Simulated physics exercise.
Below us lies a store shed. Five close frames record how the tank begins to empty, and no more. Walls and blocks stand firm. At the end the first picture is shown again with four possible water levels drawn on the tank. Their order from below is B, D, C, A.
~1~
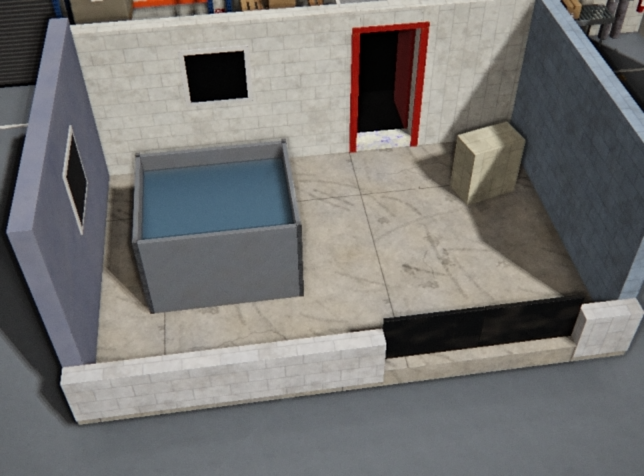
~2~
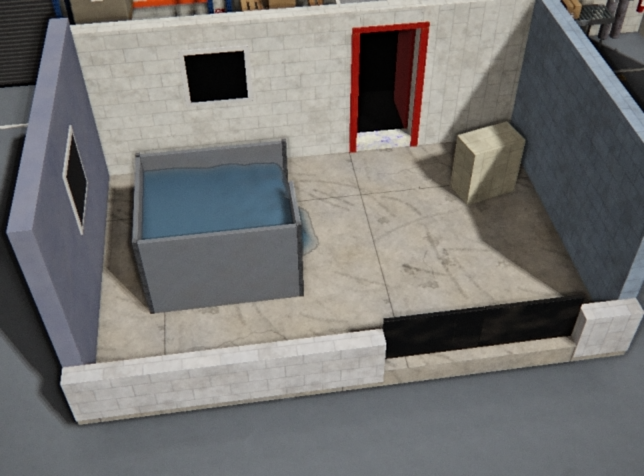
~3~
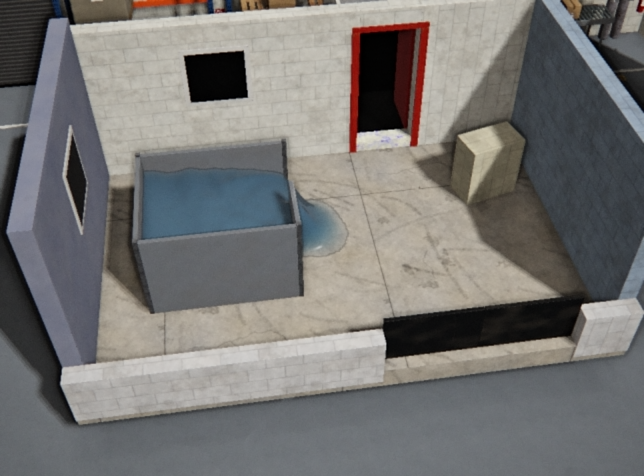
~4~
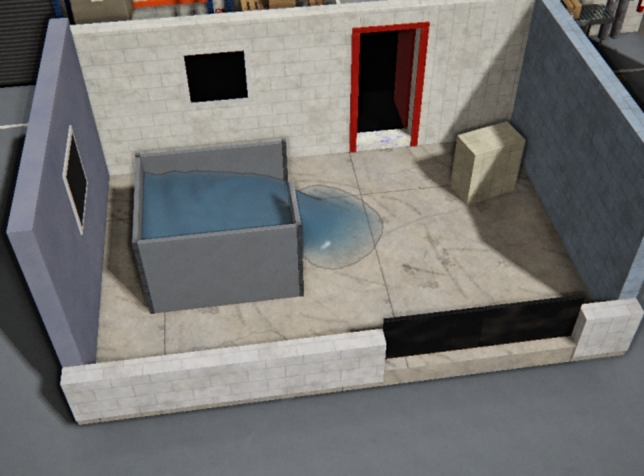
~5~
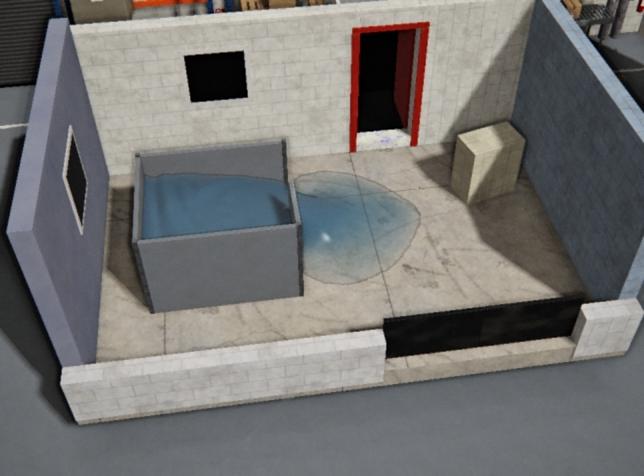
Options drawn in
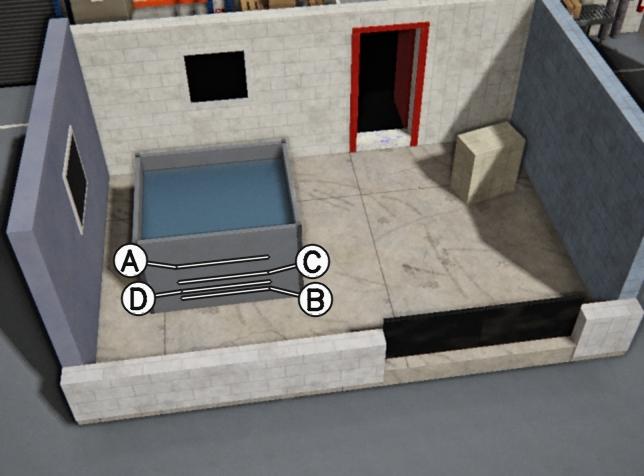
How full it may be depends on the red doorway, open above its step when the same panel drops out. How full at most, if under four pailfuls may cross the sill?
A will do.
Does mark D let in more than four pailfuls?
No.
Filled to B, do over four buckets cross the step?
No.
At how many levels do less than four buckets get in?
All of the four.
On the marked copy, A at (222, 262); B at (226, 293); C at (224, 277); D at (225, 286); from the bottom up B, D, C, A.
With A, a bucket or two gets in.
With B, nothing gets over.
With C, nothing gets over.
With D, nothing gets over.
